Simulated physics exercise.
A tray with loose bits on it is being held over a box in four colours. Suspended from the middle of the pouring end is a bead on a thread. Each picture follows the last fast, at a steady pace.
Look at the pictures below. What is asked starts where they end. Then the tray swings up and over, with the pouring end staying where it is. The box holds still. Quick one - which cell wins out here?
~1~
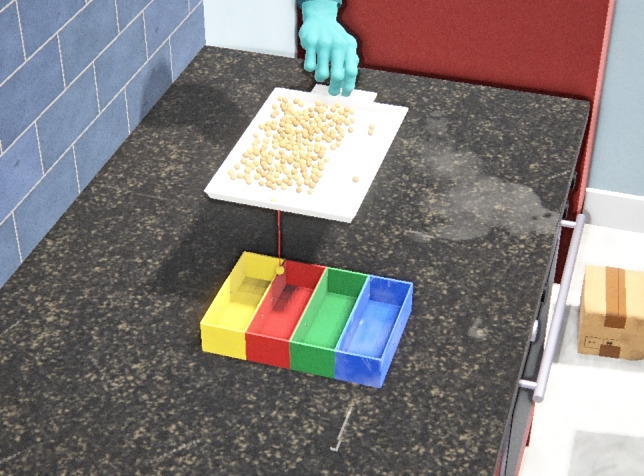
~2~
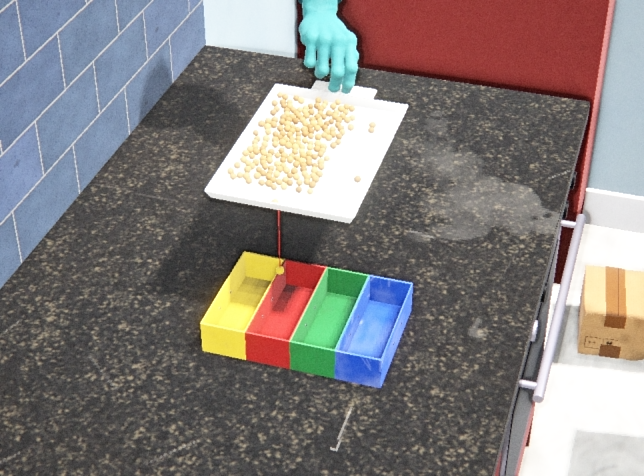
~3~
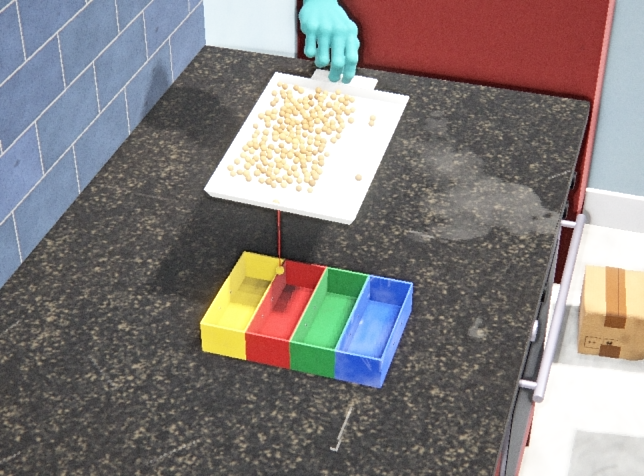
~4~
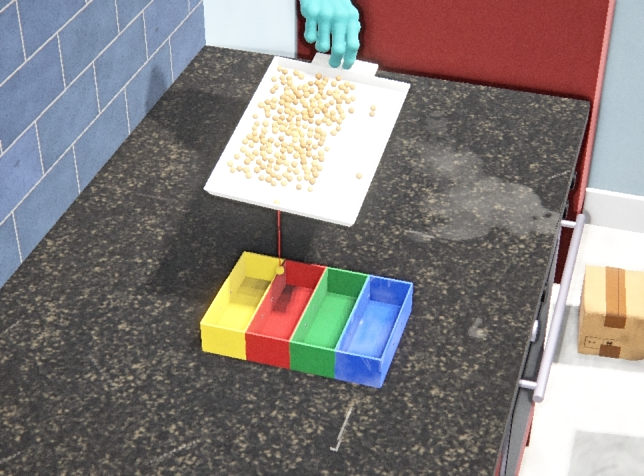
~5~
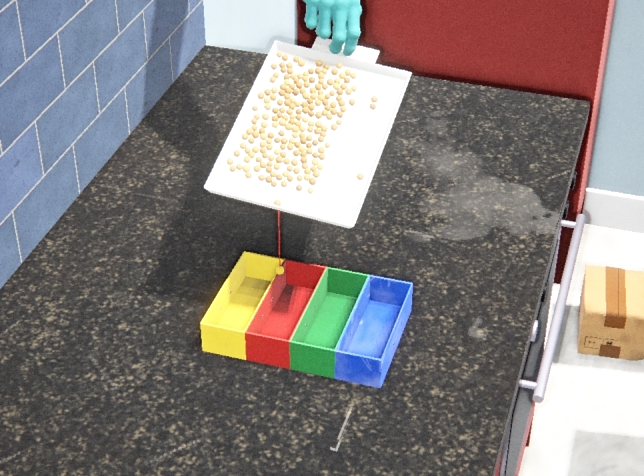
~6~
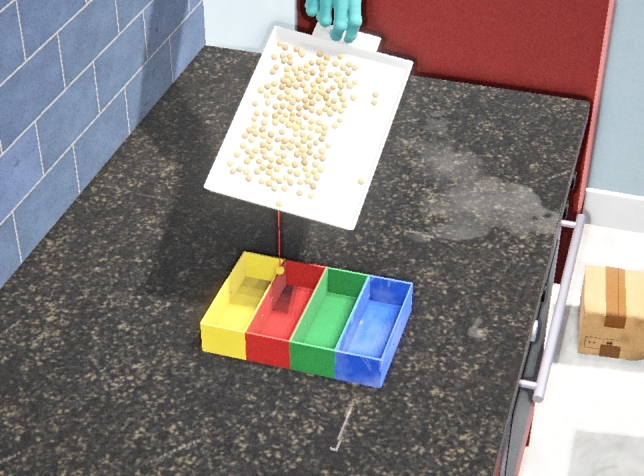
The green one wins out.
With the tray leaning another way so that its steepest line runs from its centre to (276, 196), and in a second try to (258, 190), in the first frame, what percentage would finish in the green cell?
10 % and 0 %.
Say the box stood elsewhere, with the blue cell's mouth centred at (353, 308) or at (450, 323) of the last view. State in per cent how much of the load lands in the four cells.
Roughly 80 %, then roughly 80 %.
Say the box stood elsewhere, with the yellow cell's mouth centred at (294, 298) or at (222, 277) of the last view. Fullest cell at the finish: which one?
First place: The cell in red; second place: The cell in blue.
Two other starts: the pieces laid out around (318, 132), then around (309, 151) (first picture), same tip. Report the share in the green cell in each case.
The first start yields 50 per cent, the second 50 per cent.
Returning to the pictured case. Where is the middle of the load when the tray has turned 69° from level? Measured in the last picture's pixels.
About (327, 298).
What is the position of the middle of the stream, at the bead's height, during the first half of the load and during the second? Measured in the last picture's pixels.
I'd put it at roughly (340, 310), and after that at roughly (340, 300).
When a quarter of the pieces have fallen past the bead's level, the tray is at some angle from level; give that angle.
Roughly 65 degrees of tilt.
Just after the last frame, tray tipped steeply; roughly a quarter on the tray; roughly a quarter in the green cell; roughly a quarter in the blue cell; about a tenth in the red cell; just a few in the yellow cell; roughly a third falling or outside the box.
A moment on, tray tipped past a quarter turn; roughly half in the green cell; roughly a quarter in the blue cell; roughly a quarter in the red cell; just a few in the yellow cell; about a tenth falling or outside the box.
Further on, tray tipped past a quarter turn; roughly half in the green cell; roughly a quarter in the blue cell; roughly a quarter in the red cell; just a few in the yellow cell; about a tenth falling or outside the box.
When it is over, tray tipped past a quarter turn; roughly half in the green cell; roughly a quarter in the blue cell; roughly a quarter in the red cell; just a few in the yellow cell; about a tenth outside the box.
